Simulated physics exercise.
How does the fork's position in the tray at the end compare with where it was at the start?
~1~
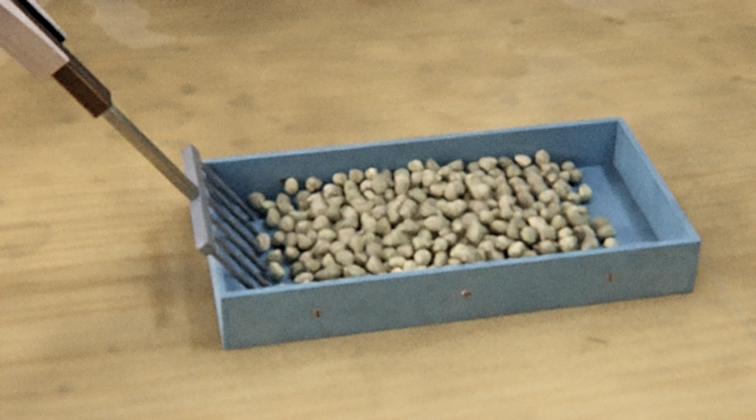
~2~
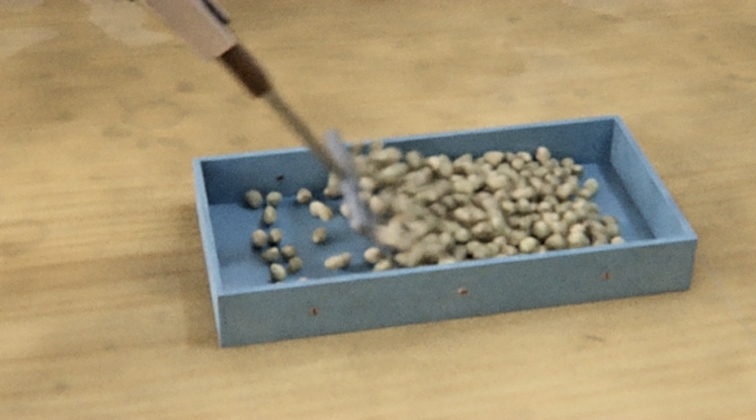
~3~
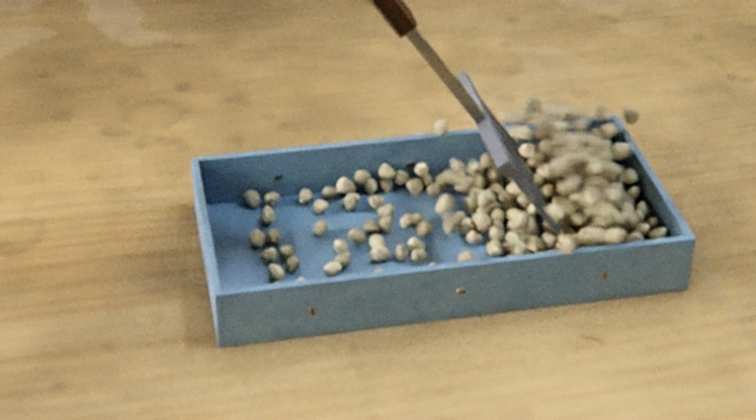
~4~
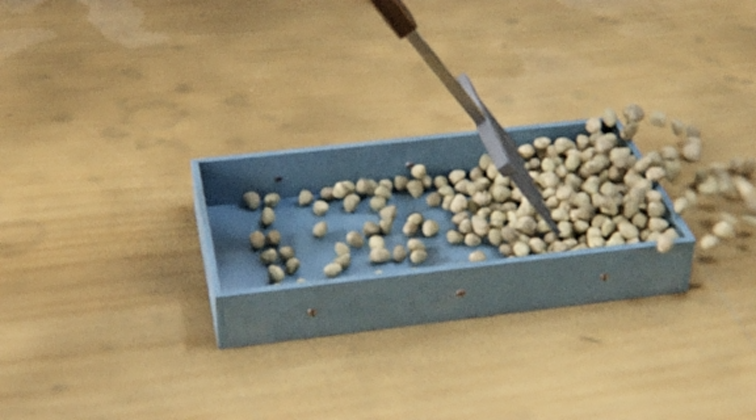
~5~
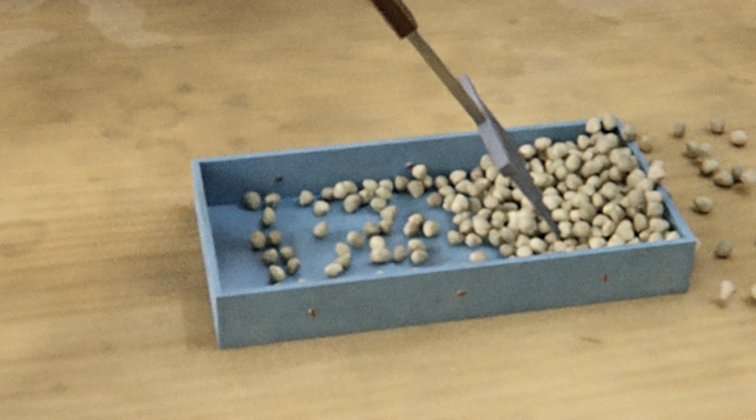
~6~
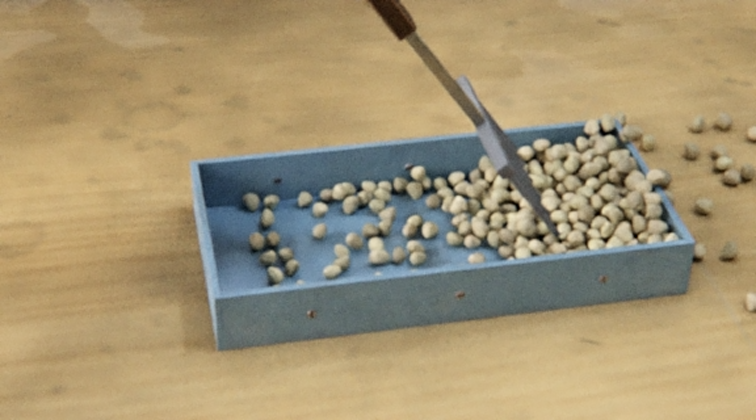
At the start the fork is at the left end of the blue tray. By the end it is well to the right, standing still among the heaped beans.
Robot arm sweeping dried beans rightward through a blue tray with a fork, then stopping as some spill onto the table.
